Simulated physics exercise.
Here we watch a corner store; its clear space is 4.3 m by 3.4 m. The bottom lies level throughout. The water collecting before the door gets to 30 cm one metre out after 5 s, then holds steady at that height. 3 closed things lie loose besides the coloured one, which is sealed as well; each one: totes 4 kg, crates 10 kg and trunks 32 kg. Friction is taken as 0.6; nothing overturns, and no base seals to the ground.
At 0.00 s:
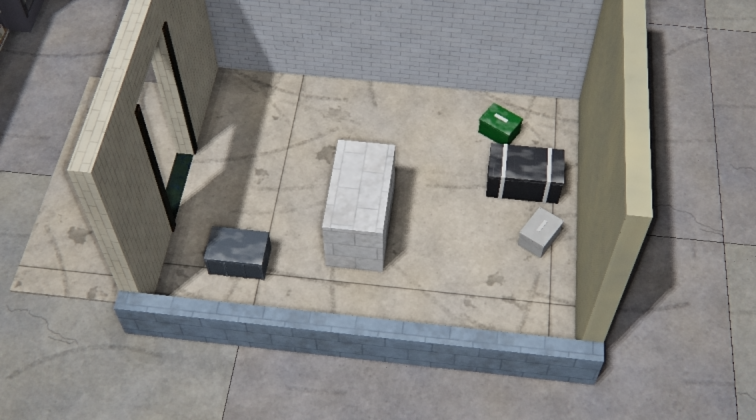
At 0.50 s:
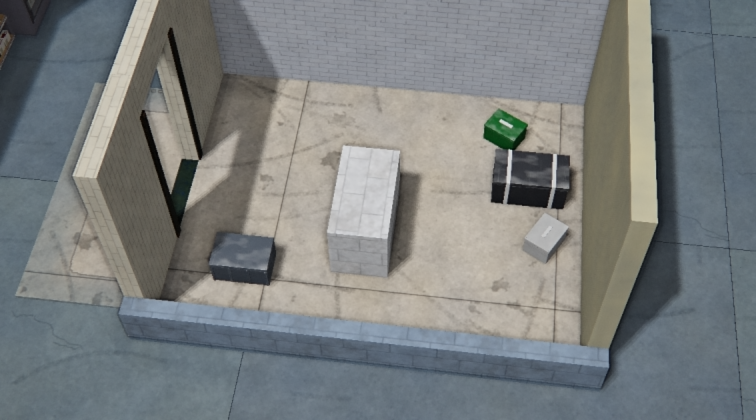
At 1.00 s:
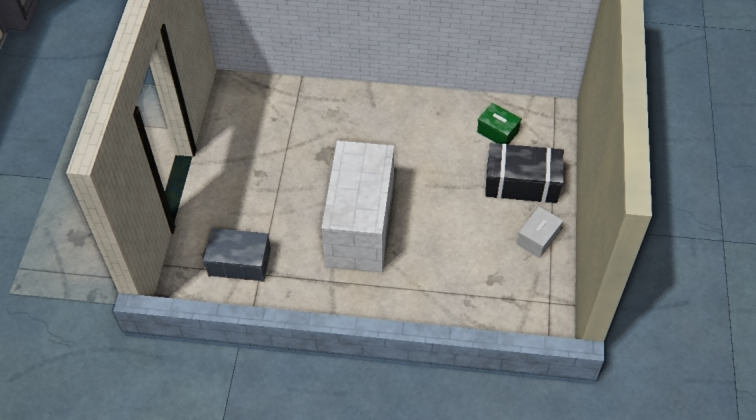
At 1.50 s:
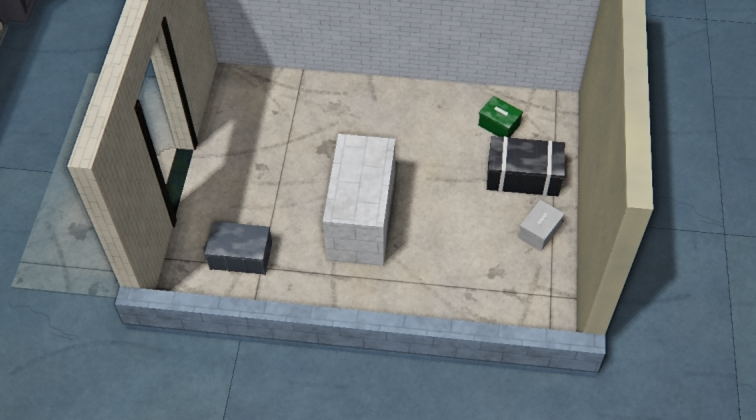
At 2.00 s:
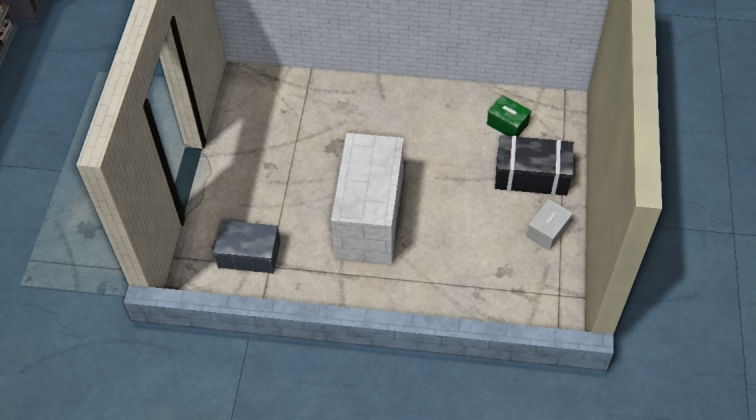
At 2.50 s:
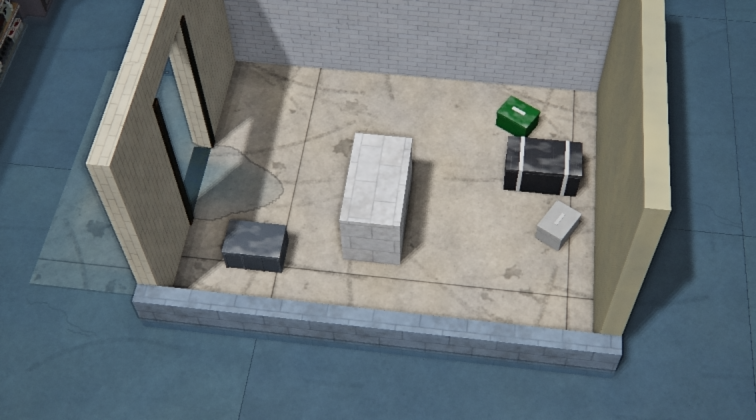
A small open-topped room with pale walls and a low blue-grey front wall is seen from high above, its doorway on the left. A white block stands mid-floor, a dark box near the doorway, and on the right a green box, a black trunk with pale straps and a light grey box. Water covers the ground outside, then spreads thinly through the doorway, while the boxes stay put and the camera sways slightly.
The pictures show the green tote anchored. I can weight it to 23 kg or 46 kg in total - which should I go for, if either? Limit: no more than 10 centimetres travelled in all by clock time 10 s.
23 kg will do.
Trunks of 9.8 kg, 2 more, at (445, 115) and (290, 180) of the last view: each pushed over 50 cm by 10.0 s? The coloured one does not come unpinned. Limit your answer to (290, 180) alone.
That one is beyond the limit.
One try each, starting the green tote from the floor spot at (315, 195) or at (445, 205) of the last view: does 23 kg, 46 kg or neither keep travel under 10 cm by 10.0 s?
Result, try 1: Heavy passes, light fails; try 2: Both pass.
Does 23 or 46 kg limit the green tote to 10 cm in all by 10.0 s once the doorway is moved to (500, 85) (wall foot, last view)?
That way, only the big mass suffices.
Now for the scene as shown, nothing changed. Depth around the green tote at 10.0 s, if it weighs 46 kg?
Around 12 cm.
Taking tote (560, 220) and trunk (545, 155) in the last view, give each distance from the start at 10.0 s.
They sit 120 cm and 60 cm away, in the order given.
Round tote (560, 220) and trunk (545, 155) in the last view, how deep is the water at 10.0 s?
Around 9 cm and 13 cm.
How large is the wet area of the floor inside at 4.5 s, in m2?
My estimate is roughly 6.5 m2.
After 3.5 s the green tote would be 0 cm from its start with 23 kg and 0 cm from its start with 46 kg; 0 cm of water round it then.
After 4.5 s the green tote would be 0 cm from its start with 23 kg and 0 cm from its start with 46 kg; 0 cm of water round it then.
After 7.0 s the green tote would be 0 cm from its start with 23 kg and 0 cm from its start with 46 kg; 6 cm of water round it then.
After 10.0 s the green tote would be 0 cm from its start with 23 kg and 0 cm from its start with 46 kg; 12 cm of water round it then.
